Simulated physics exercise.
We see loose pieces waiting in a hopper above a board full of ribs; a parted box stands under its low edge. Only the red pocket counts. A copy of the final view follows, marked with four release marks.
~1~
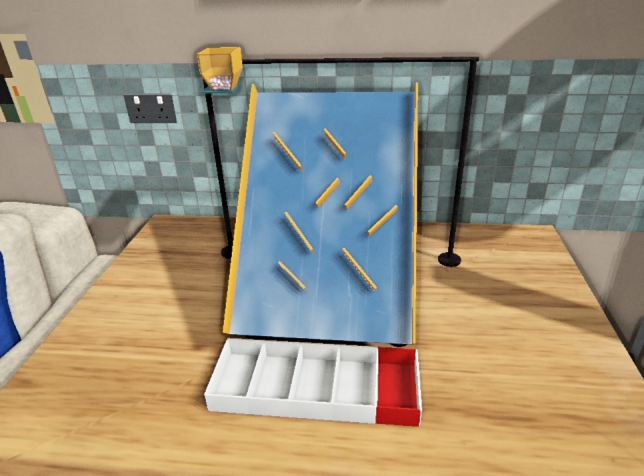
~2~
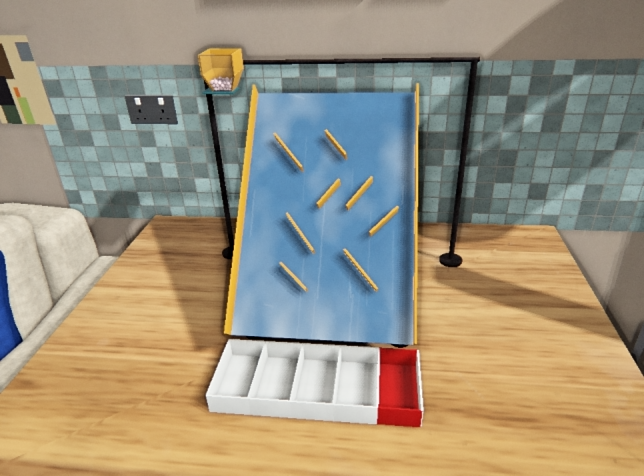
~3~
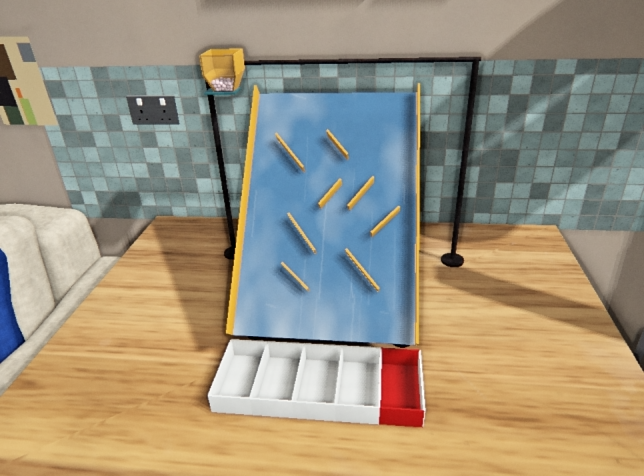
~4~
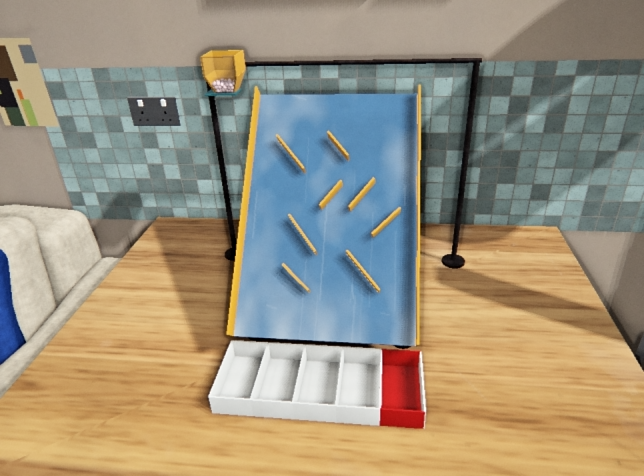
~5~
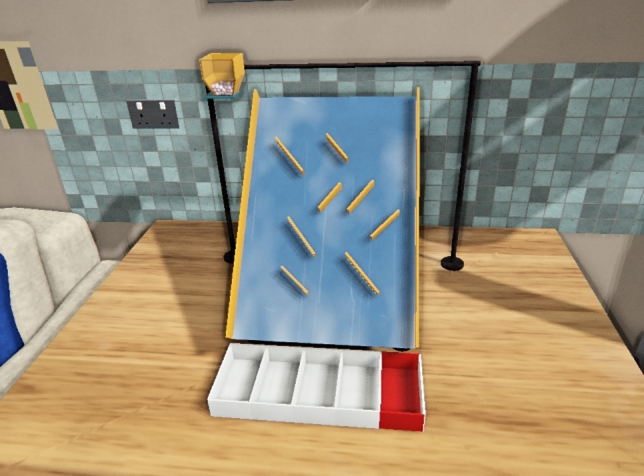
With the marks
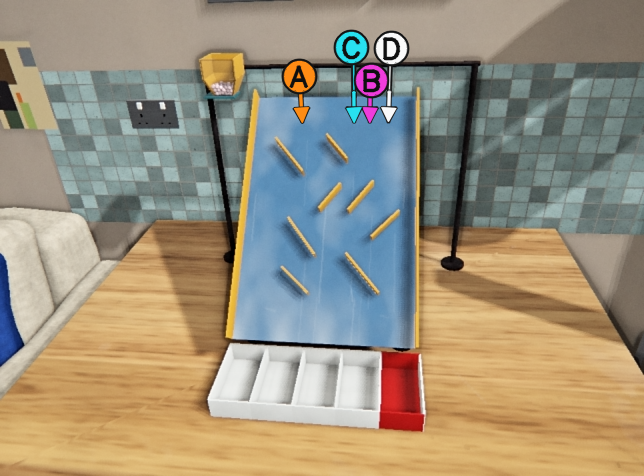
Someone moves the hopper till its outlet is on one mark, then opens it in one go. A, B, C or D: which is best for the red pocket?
Take D.
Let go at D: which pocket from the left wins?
The fifth from the left.
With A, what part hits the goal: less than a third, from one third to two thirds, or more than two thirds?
It is less than a third.
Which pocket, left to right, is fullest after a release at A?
The fourth.
On the marked copy, mark A meets the board at (302, 117); mark B meets the board at (369, 116); mark C meets the board at (354, 117); mark D meets the board at (388, 116).
With A, a small part in the red pocket, about half in other pockets, about a third outside the box.
With B, about a quarter in the red pocket, about a third in other pockets, about half outside the box.
With C, a small part in the red pocket, about a third in other pockets, about half outside the box.
With D, about half in the red pocket, about a quarter in other pockets, about a third outside the box.
